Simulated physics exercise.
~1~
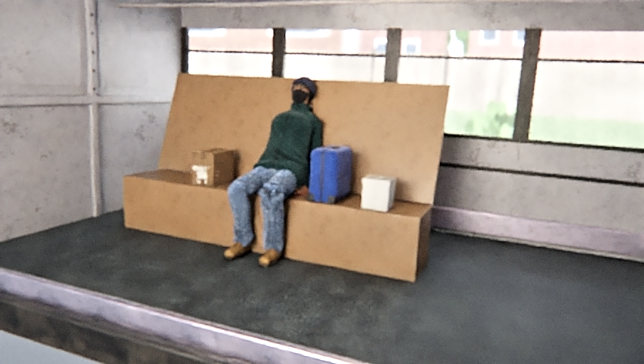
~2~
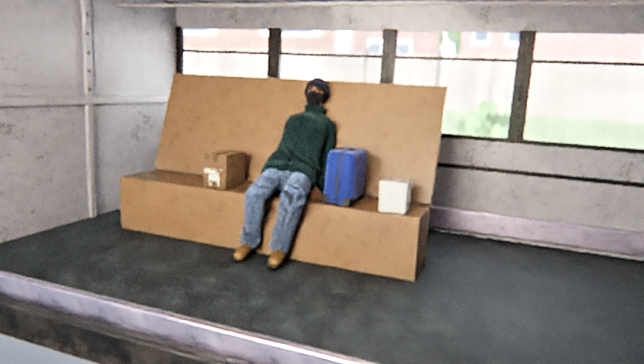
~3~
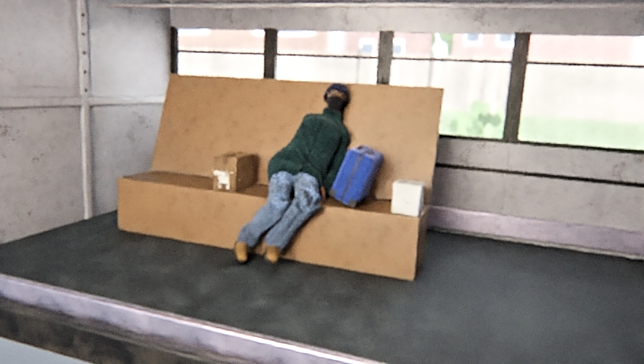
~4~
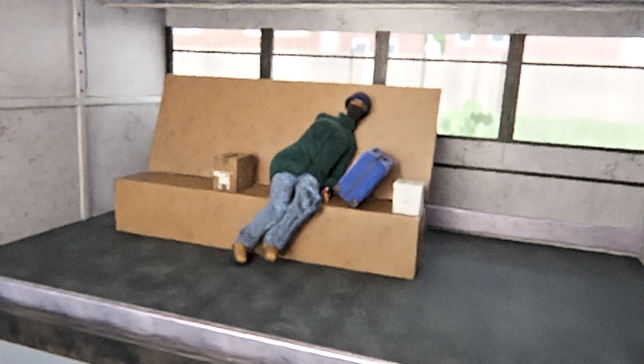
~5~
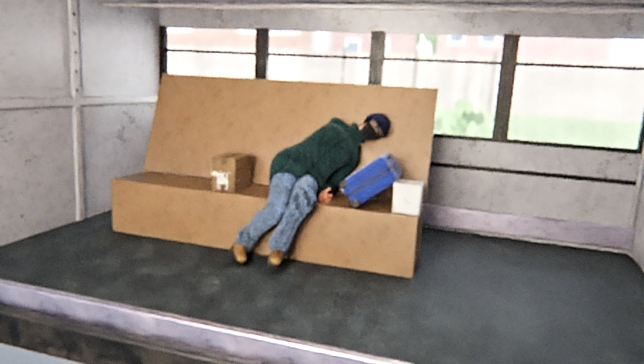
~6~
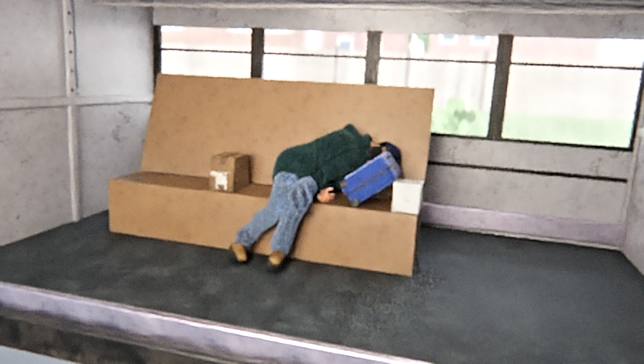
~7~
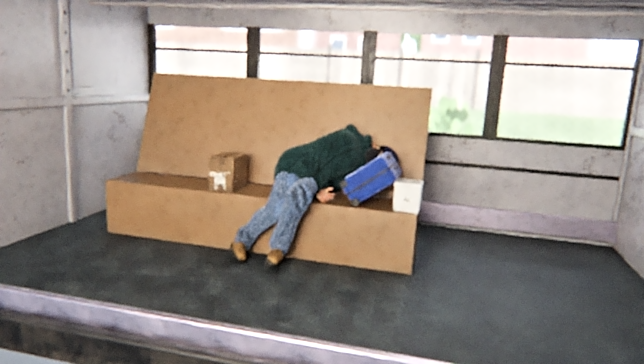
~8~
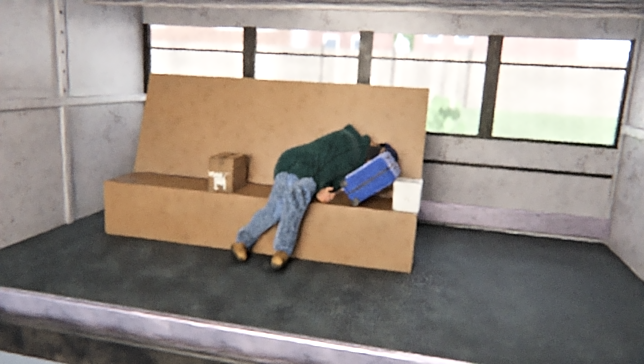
At first, a person in a dark cap, green top and jeans sits upright on a long tan bench, with a brown box on the left and a blue case and small white tub on the right. The person and the luggage shift to the right, and the person starts to lean that way. The blue case tilts while the tub slides close to the bench's right end. The person then topples further sideways, head dropping behind the case. Finally everything lies still, the person slumped over, hips still on the seat, with all three items still aboard.
